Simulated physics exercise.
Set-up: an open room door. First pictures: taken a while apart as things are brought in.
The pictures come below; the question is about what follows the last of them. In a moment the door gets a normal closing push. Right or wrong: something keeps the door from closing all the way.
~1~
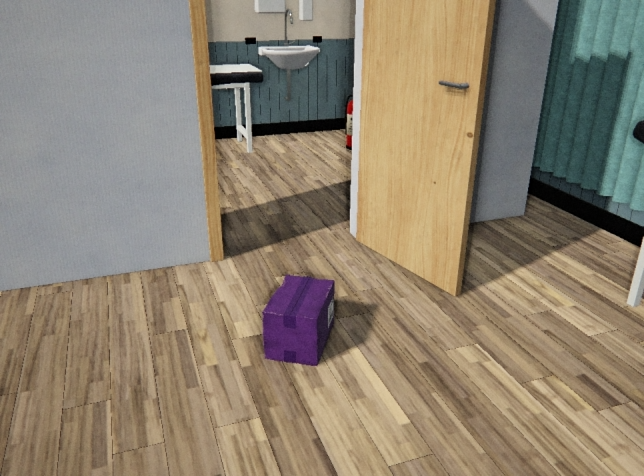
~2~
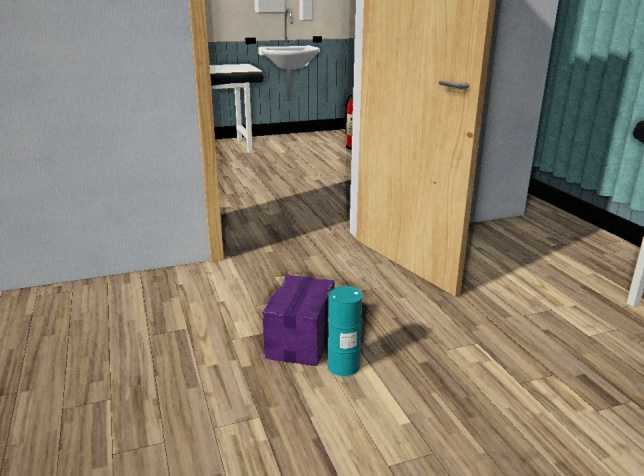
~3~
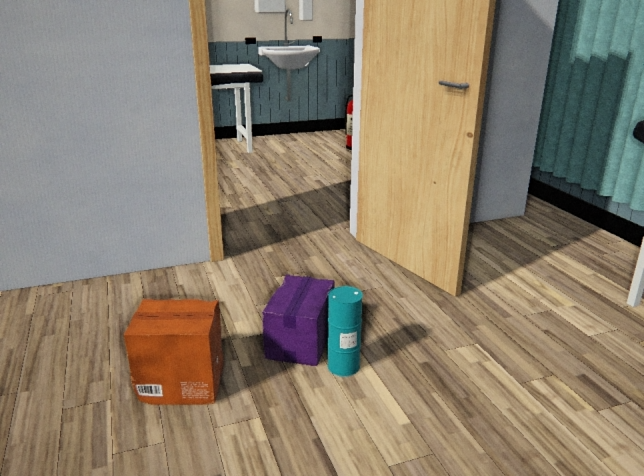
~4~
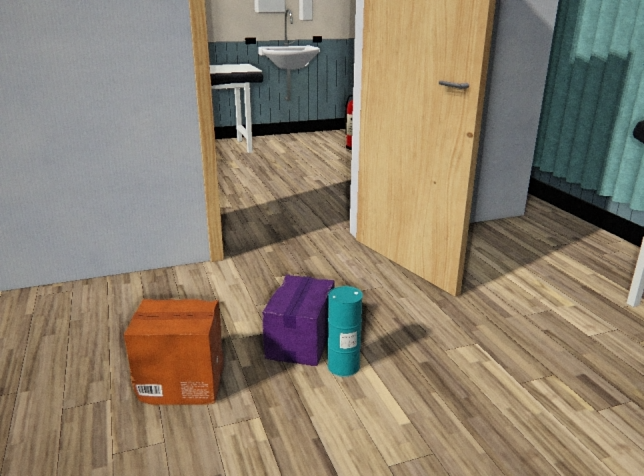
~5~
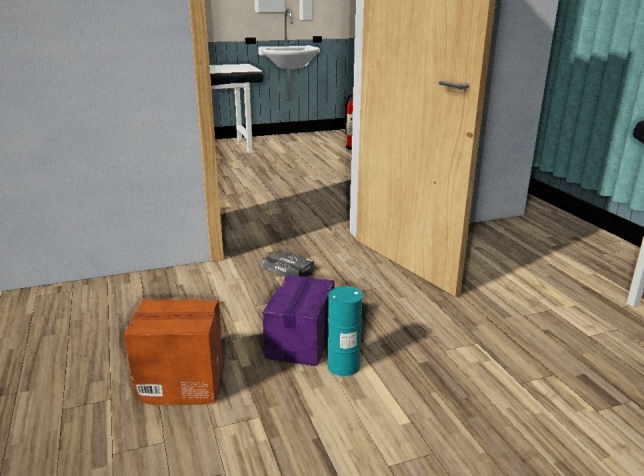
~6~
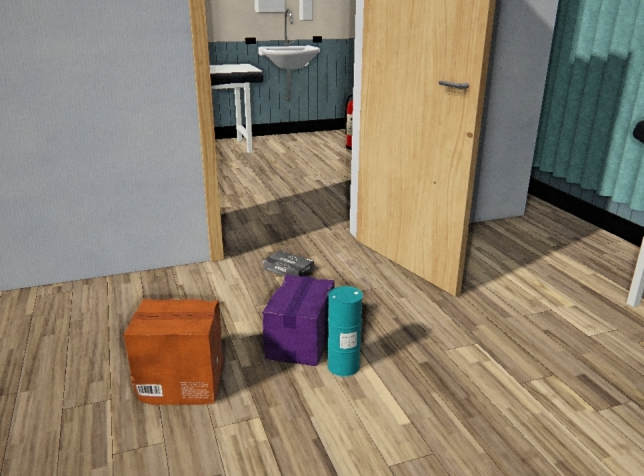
Wrong.
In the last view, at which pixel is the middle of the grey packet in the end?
It finishes at around (253, 236).
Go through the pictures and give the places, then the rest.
The first picture shows door wide open and still; purple parcel (301, 318).
The second picture shows door wide open and still; turquoise canister (345, 332); purple parcel (301, 318).
The third picture shows door wide open and still; orange box (178, 351); turquoise canister (345, 332).
The fourth picture shows door wide open and still; purple parcel (301, 318); orange box (178, 351).
The fifth picture shows door wide open and still; turquoise canister (345, 332); purple parcel (301, 318).
The sixth picture shows door wide open and still; grey packet (289, 265); orange box (178, 351).
Then, 0.80 s later than the last frame, door 73° open.
Then, 1.40 s later than the last frame, door 31° open; grey packet moved a little near (278, 261).
Then, 1.60 s later than the last frame, door 18° open; grey packet moved about its own width near (263, 253).
Then, 1.80 s later than the last frame, door 4° open; grey packet moved about its own width near (255, 243).
When it is over, door 0° open; moved from the start, grey packet; the other 3 as before. End places, in pixels of the last picture, grey packet near (253, 236).
